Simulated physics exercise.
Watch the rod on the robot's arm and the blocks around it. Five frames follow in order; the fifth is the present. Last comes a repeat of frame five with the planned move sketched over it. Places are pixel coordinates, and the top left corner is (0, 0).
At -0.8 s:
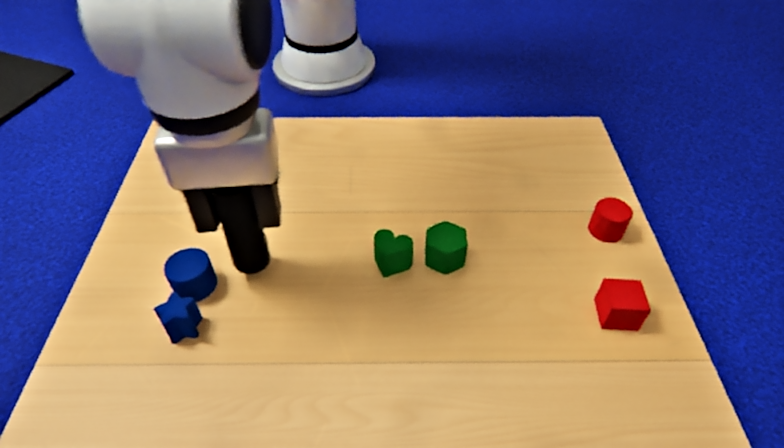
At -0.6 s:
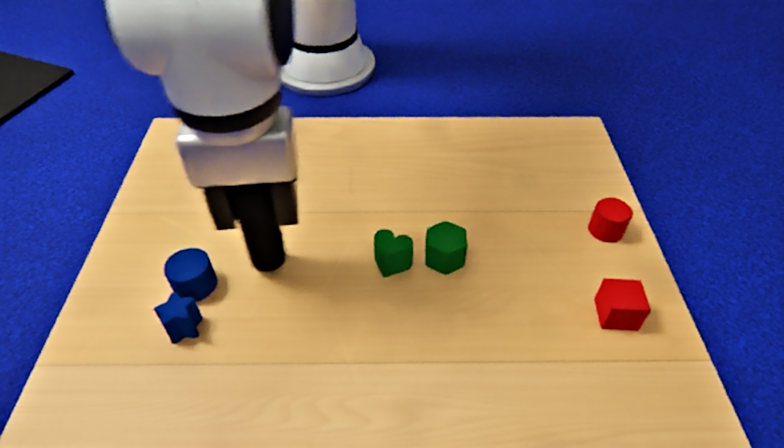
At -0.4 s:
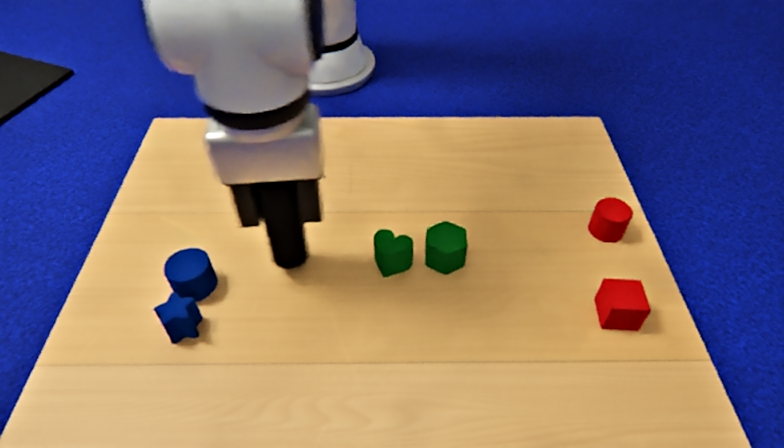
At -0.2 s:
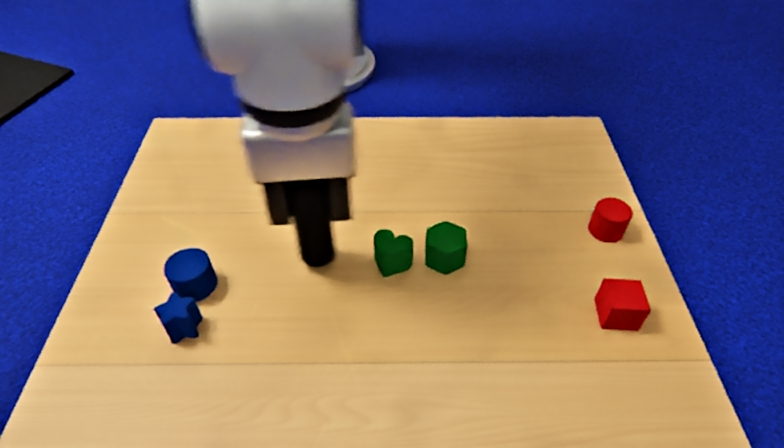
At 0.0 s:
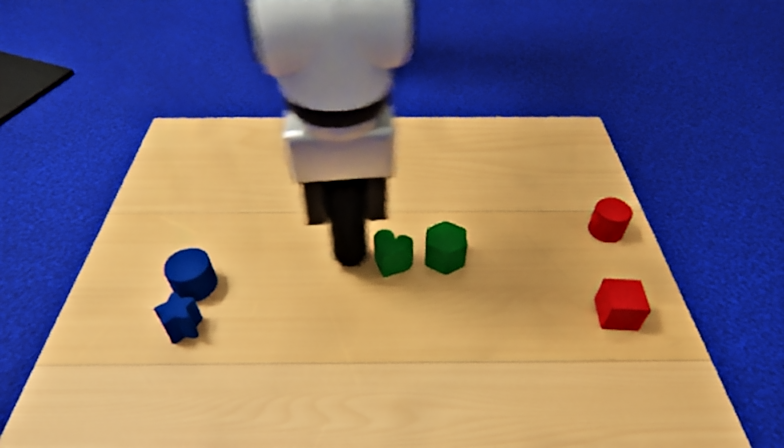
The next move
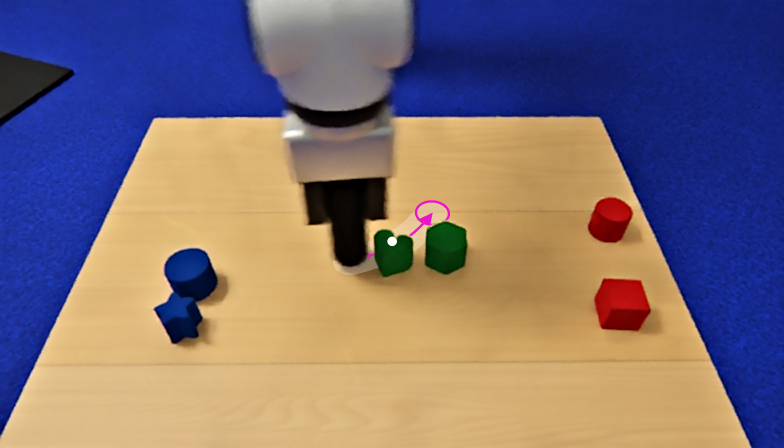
At first, a white robot arm holds its dark rod near a blue cylinder and a blue star on a wooden board, with green and red blocks farther right. The arm then slides the rod steadily rightward until it is close beside the green heart, while all the blocks stay still.
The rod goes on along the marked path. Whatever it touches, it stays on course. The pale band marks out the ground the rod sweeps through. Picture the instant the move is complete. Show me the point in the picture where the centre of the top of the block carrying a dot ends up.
Final place: (419, 243).
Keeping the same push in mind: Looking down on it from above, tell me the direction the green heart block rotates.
The twist is clockwise.
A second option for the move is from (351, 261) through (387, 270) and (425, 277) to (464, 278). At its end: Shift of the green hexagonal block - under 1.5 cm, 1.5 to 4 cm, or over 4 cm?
It ends over 4 cm away.
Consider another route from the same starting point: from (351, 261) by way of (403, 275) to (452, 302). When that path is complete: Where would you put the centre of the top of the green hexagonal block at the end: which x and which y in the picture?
The middle of its top is at (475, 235).
Path on the board, from (351, 261) through (385, 250) and (413, 233) to (432, 213); the dot is on the green heart block.
On the path given first. One third of the way, rod (385, 242); green heart block (413, 242), turned 55° clockwise.
Two thirds of the way, rod (413, 226); green heart block (419, 243), turned 70° clockwise; green hexagonal block (454, 237).
At the end, rod (433, 205); green heart block (419, 243), turned 70° clockwise; green hexagonal block (454, 237).
